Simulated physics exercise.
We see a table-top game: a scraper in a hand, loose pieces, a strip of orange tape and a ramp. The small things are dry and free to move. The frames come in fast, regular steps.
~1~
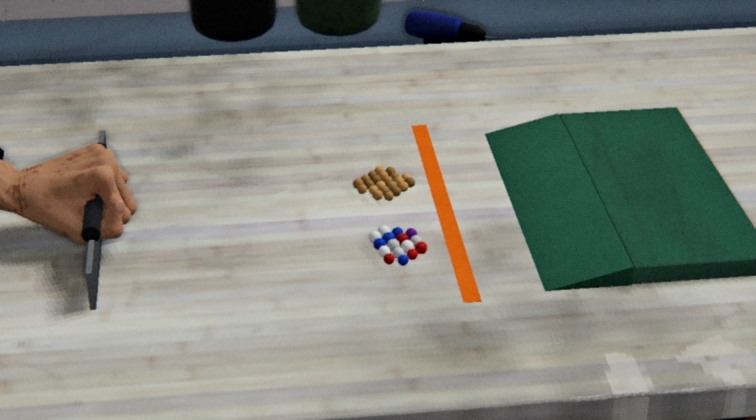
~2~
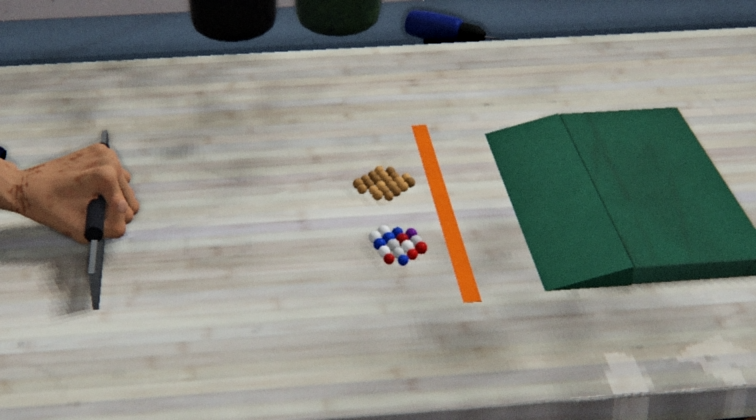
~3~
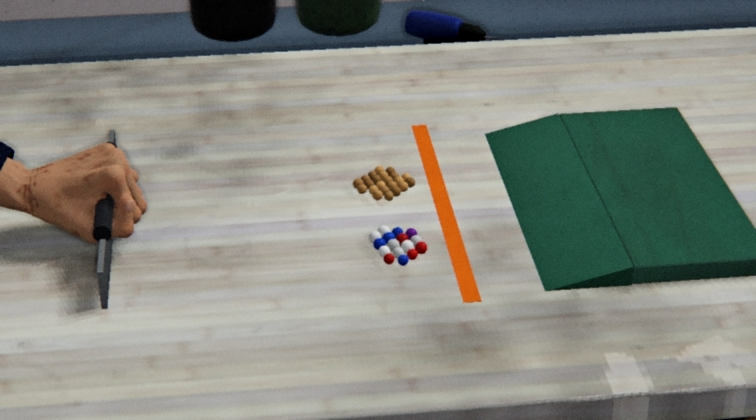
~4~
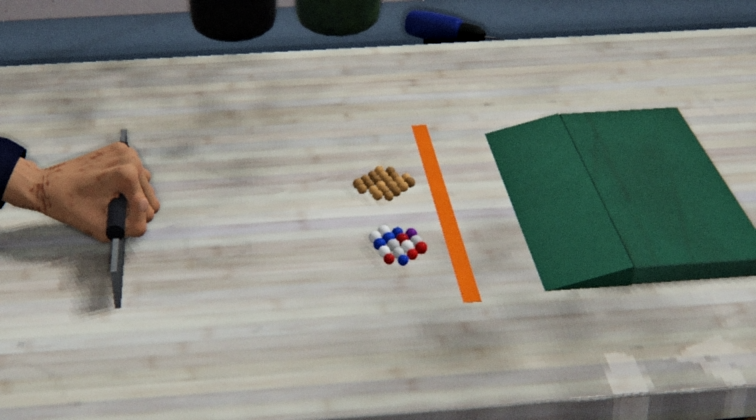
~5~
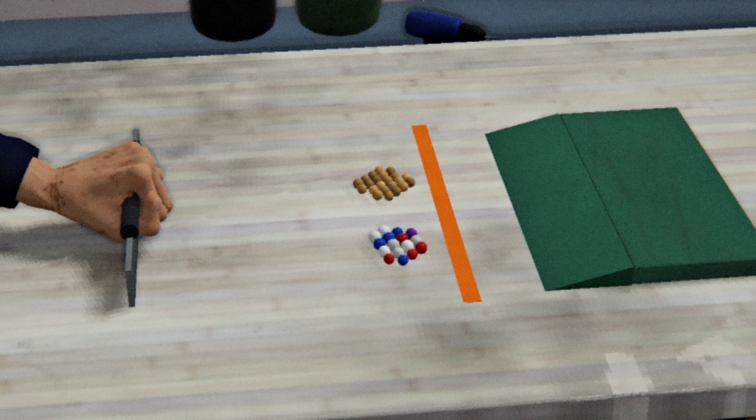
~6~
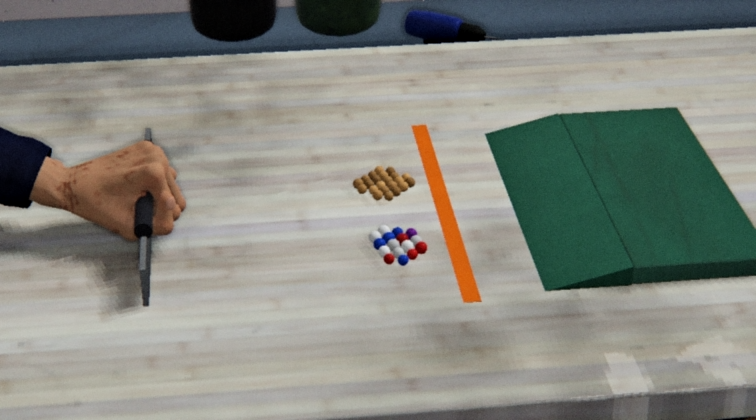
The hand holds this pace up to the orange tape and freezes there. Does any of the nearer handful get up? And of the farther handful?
Nearer handful: It stalls before the top. Farther handful: It stalls before the top.
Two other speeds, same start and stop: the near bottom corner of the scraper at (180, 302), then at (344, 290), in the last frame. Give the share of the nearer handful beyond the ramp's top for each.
In turn 10 and 100 in a hundred.
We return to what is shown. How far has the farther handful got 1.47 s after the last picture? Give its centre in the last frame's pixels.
Close to (463, 180).
Then, 0.73 s after the last picture, scraper still moving, near (307, 183); nearer handful all short of the ramp; farther handful all short of the ramp.
Then, 1.47 s after the last picture, scraper stopped at the orange tape; nearer handful all short of the ramp; farther handful all short of the ramp.
Then, 1.75 s after the last picture, scraper stopped at the orange tape; nearer handful about a quarter on the ramp, most short of the ramp; farther handful about a quarter on the ramp, most short of the ramp.
By the end, scraper stopped at the orange tape; nearer handful none past the top, a small part on the ramp, nearly all short of the ramp; farther handful none past the top, all short of the ramp.
